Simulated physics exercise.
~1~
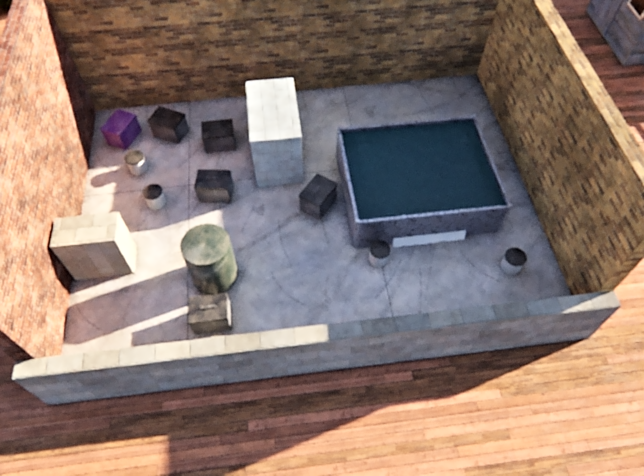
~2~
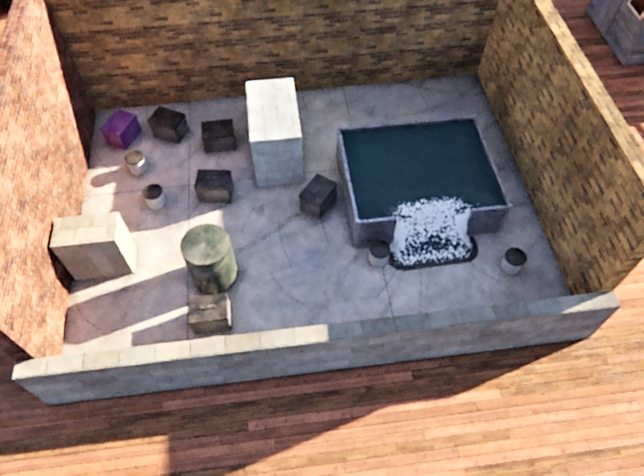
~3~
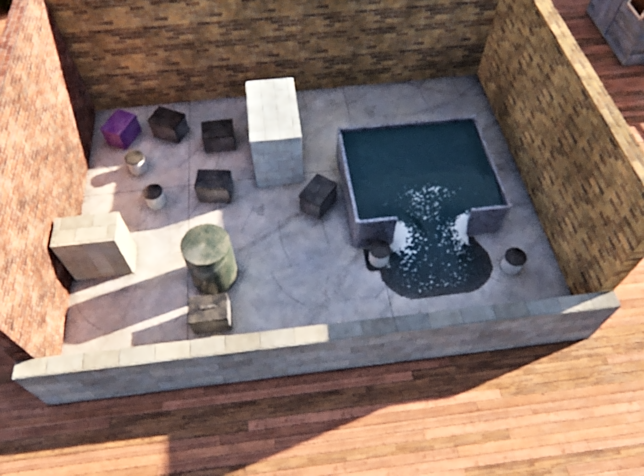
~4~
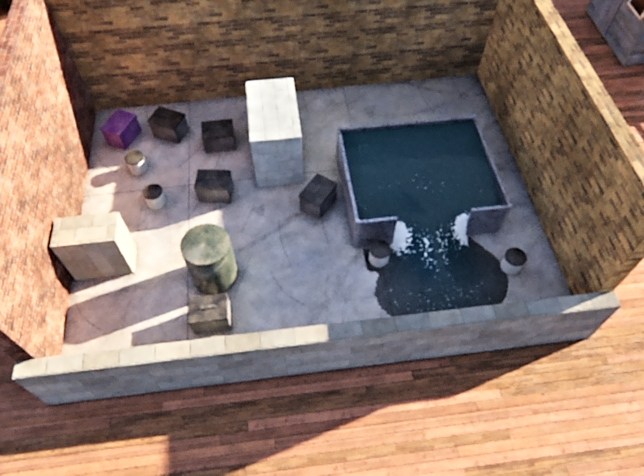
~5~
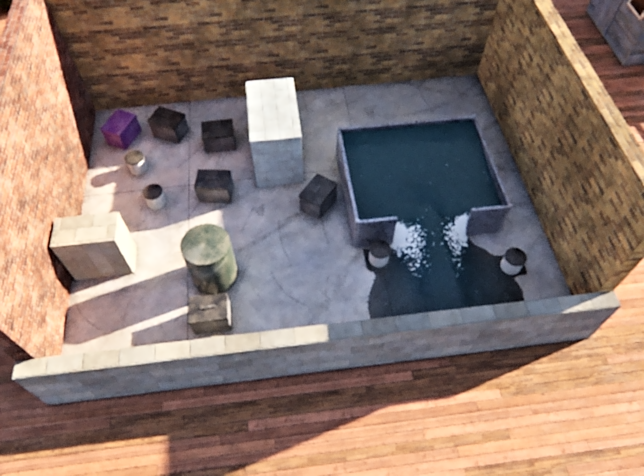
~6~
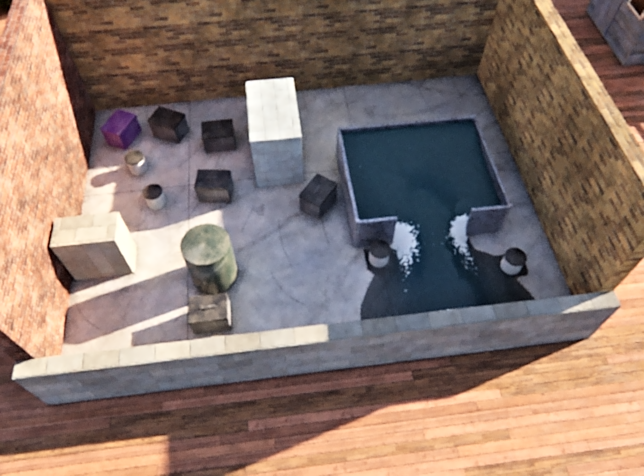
In the video, a section of the front wall of a raised tank in a walled court gives way, and water pours out, spreading across the floor around two small pails while the purple chest and other objects stay still.
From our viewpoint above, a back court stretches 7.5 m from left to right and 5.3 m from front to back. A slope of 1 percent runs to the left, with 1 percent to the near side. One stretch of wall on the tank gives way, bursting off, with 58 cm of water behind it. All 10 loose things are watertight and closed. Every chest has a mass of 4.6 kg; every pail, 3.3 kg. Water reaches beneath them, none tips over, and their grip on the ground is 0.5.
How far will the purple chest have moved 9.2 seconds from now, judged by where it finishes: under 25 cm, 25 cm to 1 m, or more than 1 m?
It ends a bit off its spot.
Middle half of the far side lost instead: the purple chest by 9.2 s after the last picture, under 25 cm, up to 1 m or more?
So, for the purple chest: It is carried a long way.
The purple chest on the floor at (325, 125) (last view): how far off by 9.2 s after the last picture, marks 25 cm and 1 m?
From that spot, it is pushed far off.
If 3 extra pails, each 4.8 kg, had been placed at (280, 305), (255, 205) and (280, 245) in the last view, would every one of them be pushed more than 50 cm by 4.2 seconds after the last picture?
The first one ends up beyond that, the second inside that, the third inside that.
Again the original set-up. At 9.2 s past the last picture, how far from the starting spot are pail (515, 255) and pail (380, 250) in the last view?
60 cm and 0 cm, respectively.
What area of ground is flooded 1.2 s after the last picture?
Wet area: Approx. 13 m2.
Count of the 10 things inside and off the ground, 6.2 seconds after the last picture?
Total: 7.
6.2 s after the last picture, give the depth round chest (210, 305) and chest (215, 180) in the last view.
Some 7 cm at the first, some 4 cm at the second.
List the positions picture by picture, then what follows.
The first frame shows the purple chest at (118, 122) rests on the ground; 4.6 m2 under water; 0 of 10 have shifted.
The second frame shows the purple chest at (118, 122) rests on the ground; 5.2 m2 under water; 0 of 10 have shifted.
The third frame shows the purple chest at (118, 122) rests on the ground; 6.0 m2 under water; 0 of 10 have shifted.
The fourth frame shows the purple chest at (118, 122), on the bottom; 7.0 m2 under water; 0 of 10 have shifted.
The fifth frame shows the purple chest at (118, 122), on the bottom; water covers 7.5 m2; 0 of 10 have shifted.
The sixth frame shows the purple chest at (118, 122) rests on the ground; water covers 7.7 m2; 0 of 10 have shifted.
Then, 1.2 s after the last picture the purple chest is near (118, 122), 0.0 m from its start, aground; 0 afloat.
Then, 3.8 s after the last picture the purple chest is near (118, 122), 0.0 m from its start, aground; 3 afloat.
Then, 6.2 s after the last picture the purple chest is near (108, 111), 0.3 m from its start, afloat; 7 afloat.
Then, 9.2 s after the last picture the purple chest is near (104, 102), 0.5 m from its start, afloat; 9 afloat.
